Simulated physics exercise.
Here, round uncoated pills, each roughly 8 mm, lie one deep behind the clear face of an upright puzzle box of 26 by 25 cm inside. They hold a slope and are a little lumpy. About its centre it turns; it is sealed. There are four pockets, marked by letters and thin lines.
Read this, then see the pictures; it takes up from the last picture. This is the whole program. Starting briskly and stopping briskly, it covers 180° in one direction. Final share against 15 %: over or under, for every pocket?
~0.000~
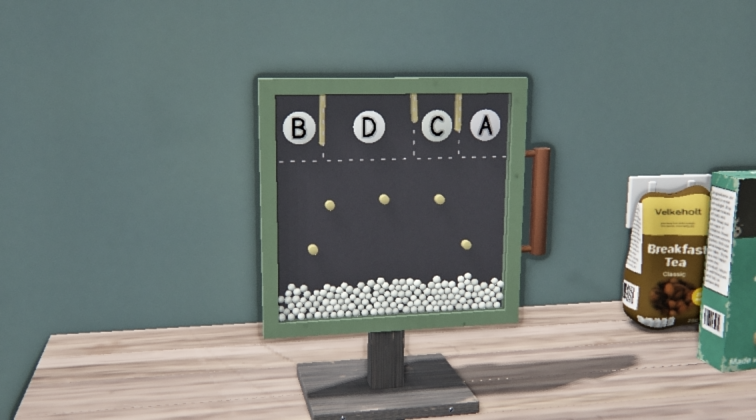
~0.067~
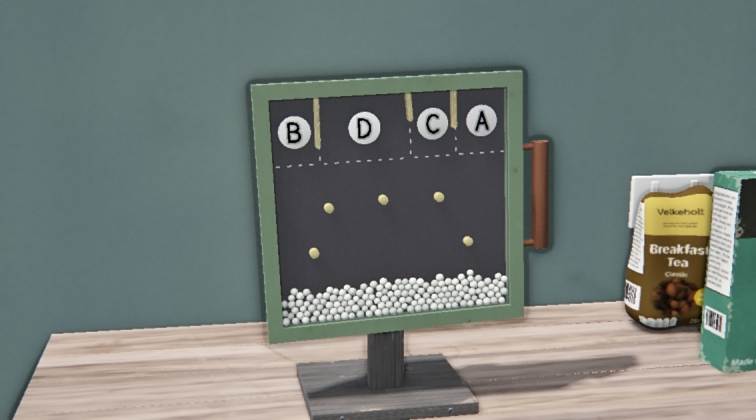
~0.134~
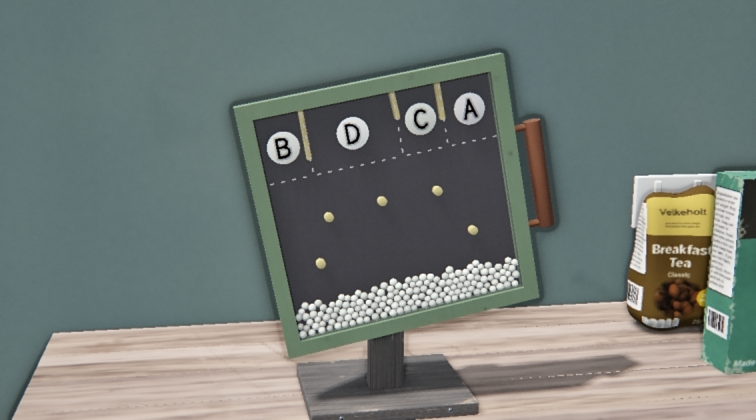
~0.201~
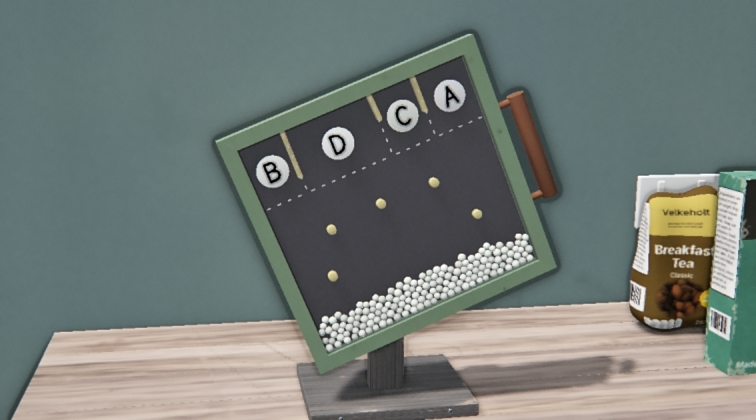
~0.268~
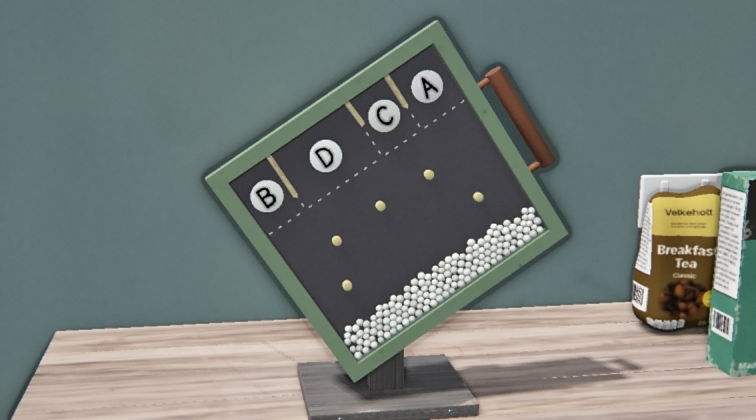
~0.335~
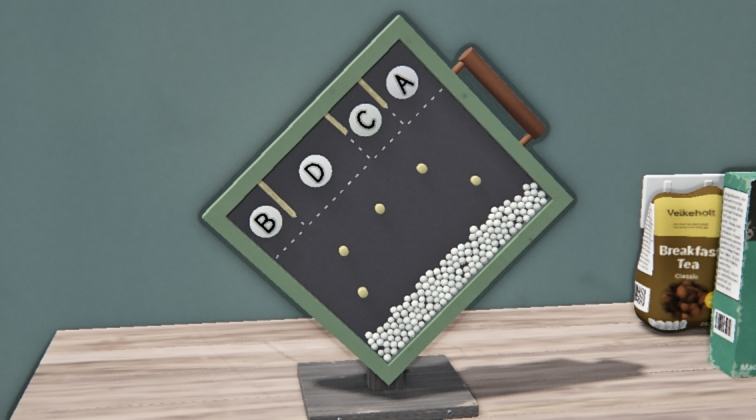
A: Under; B: Over; C: Under; D: Over.
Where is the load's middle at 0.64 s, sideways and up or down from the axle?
Right by about 9 cm and below by about 6 cm.
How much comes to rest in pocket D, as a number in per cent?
Roughly 55%.
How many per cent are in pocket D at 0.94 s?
Some 5 per cent.
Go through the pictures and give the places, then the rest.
The first picture shows level; about 150 pills; pills' middle (393, 298); highest (468, 276); A (485, 125), B (299, 128), C (437, 126), D (369, 127).
The second picture shows turned 3° anticlockwise; pills' middle (397, 298); highest (470, 273); 5 fixed pegs, one at (314, 253).
The third picture shows turned 11° anticlockwise; pills' middle (409, 296); highest (508, 261); wall ends (309, 158), (397, 117), (442, 118).
The fourth picture shows turned 22° anticlockwise; pills' middle (427, 291); highest (519, 237).
The fifth picture shows turned 34° anticlockwise; pills' middle (443, 282); highest (532, 211).
The sixth picture shows turned 45° anticlockwise; pills' middle (454, 273); highest (534, 186); A (402, 83), B (266, 222), C (365, 120), D (316, 171).
After 0.64 s, it stands 97° anticlockwise; the pills' middle is 9 cm right of and 6 cm below the centre; nothing in the marked areas.
After 0.94 s, it stands 148° anticlockwise; the pills' middle is 8 cm right of and 6 cm below the centre; B 30 %, D 5 %.
After 1.20 s, it stands 180° anticlockwise; the pills' middle is 9 cm right of and 7 cm below the centre; B 35 %, D 30 %.
At rest by 2.0 s, it stands 180° anticlockwise; A 0 %, B 35 %, C 0 %, D 55 %, elsewhere 10 %.
